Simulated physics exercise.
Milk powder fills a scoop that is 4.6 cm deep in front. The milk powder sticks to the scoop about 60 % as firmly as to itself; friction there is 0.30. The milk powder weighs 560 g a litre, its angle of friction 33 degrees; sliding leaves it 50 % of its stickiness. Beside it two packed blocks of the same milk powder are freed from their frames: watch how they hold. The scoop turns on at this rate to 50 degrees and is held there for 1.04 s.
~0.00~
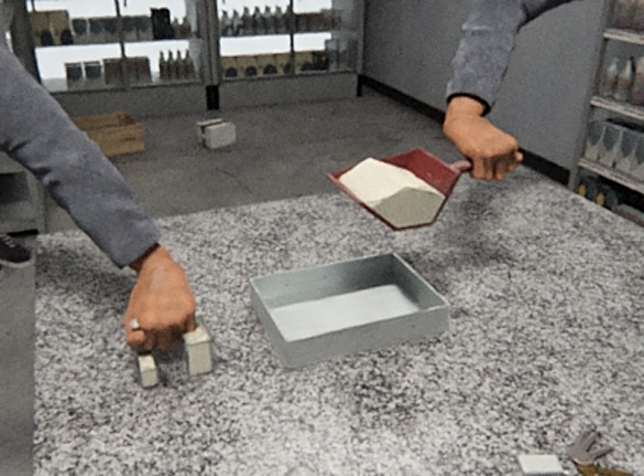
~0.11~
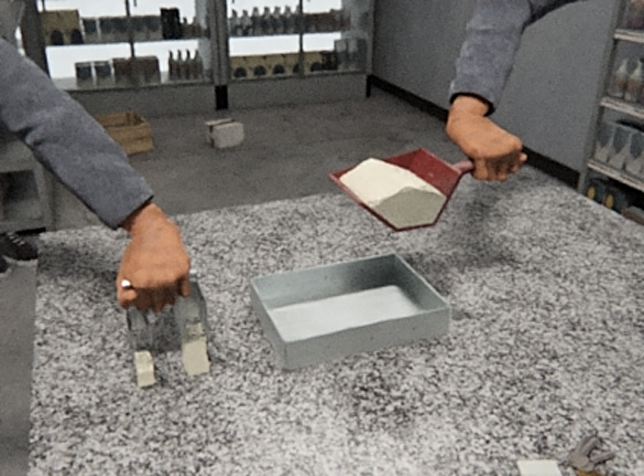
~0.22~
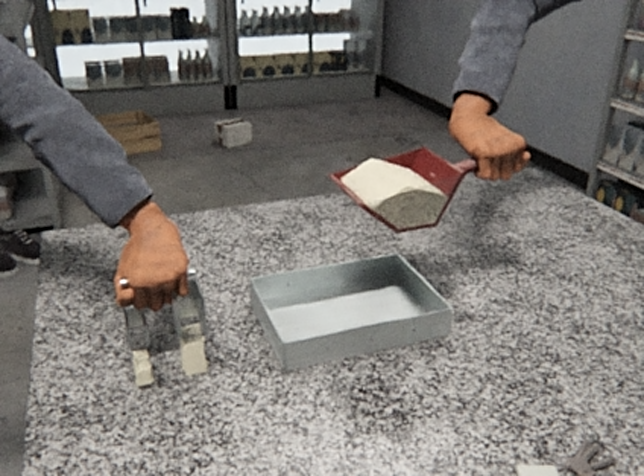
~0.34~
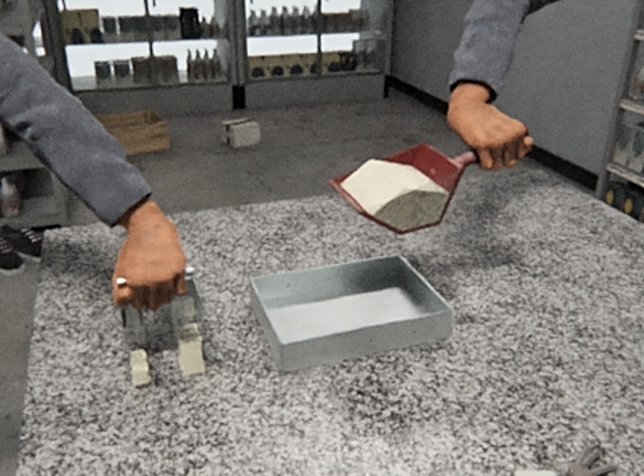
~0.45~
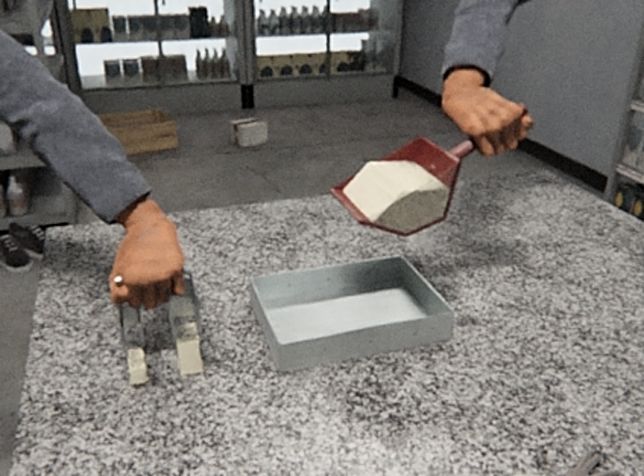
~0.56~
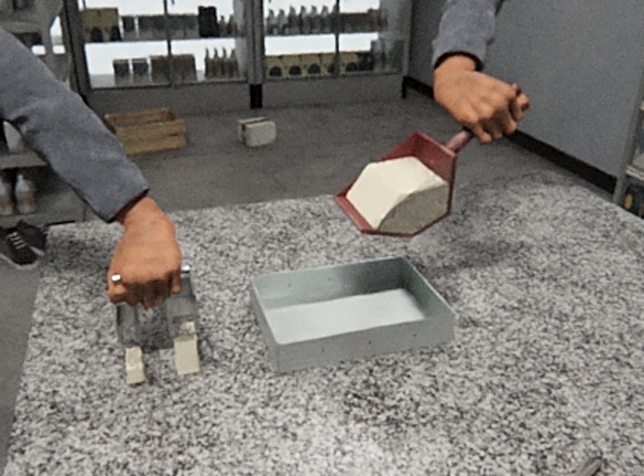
A hand on the right gradually tilted a red scoop heaped with pale powder above an empty gray tray, while the other hand lifted clear covers slightly from two small blocks on the speckled counter.
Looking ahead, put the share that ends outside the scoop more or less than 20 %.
The share that ends outside the scoop is less than 20 %.
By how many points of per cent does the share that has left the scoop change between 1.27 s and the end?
About 0 %.
By 0.77 s, the scoop is at 45 degrees and 0 % has left it.
By 1.02 s, the scoop is at 50 degrees and 0 % has left it.
By 1.27 s, the scoop is at 50 degrees and 0 % has left it.
By 1.52 s, the scoop is at 50 degrees and 0 % has left it.
By 1.62 s, at the end, the scoop is at 50 degrees and 0 % has left it.
